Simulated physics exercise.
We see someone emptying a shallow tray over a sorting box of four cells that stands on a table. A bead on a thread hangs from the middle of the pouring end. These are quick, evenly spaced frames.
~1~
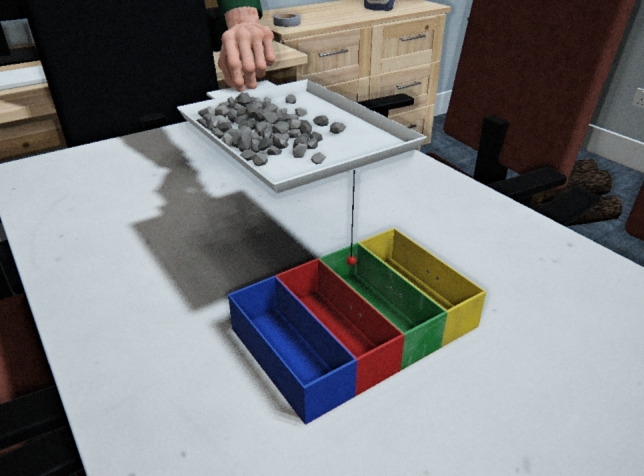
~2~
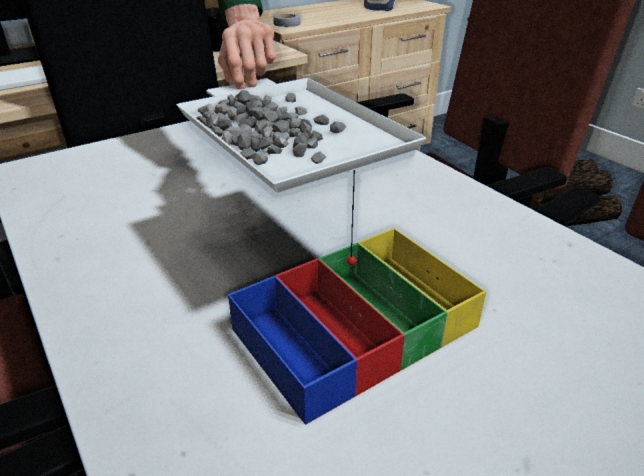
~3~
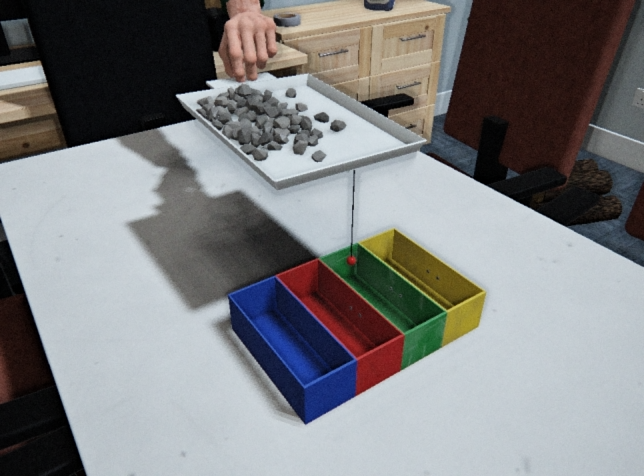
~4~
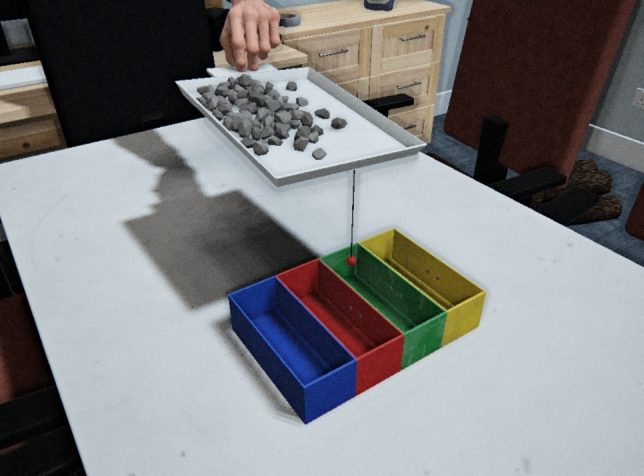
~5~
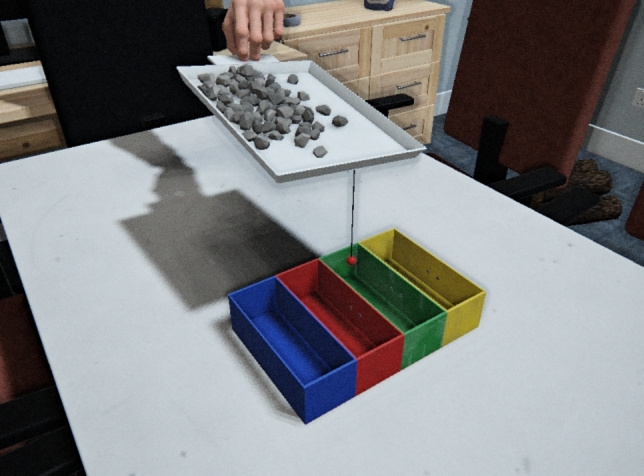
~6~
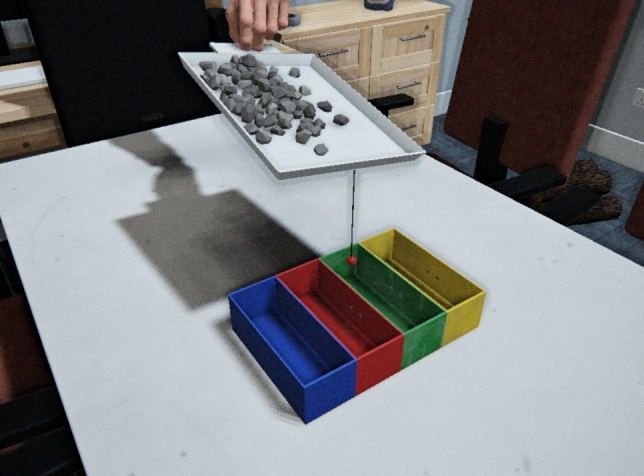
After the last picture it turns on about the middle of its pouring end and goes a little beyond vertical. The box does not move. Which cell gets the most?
Most goes to the yellow cell.
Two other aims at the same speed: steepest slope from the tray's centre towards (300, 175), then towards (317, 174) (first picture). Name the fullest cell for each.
First blue, then that blue cell.
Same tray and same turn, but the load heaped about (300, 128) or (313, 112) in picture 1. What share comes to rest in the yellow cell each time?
In turn 60 and 60 in a hundred.
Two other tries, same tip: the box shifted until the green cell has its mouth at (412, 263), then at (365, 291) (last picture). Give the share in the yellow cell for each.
The first gives 40 %, the second 40 %.
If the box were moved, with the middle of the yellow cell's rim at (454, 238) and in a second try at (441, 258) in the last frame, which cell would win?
The first try: The cell in green. The second: The cell in yellow.
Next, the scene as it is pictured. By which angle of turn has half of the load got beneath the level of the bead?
At some 75 degrees.
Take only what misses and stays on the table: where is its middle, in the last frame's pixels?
At about (458, 264).
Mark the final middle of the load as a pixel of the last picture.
Roughly at (414, 283).
Shortly afterwards, tray tipped steeply; the bulk on the tray; near a quarter falling or outside the box.
Next, tray tipped right over; near half in the yellow cell; a little in the green cell; near half falling or outside the box.
Some moments later, tray tipped past a quarter turn; near half in the yellow cell; a little in the green cell; near a third falling or outside the box.
In the end, tray tipped past a quarter turn; near half in the yellow cell; a little in the green cell; none at all in the blue cell; none at all in the red cell; near a third outside the box.
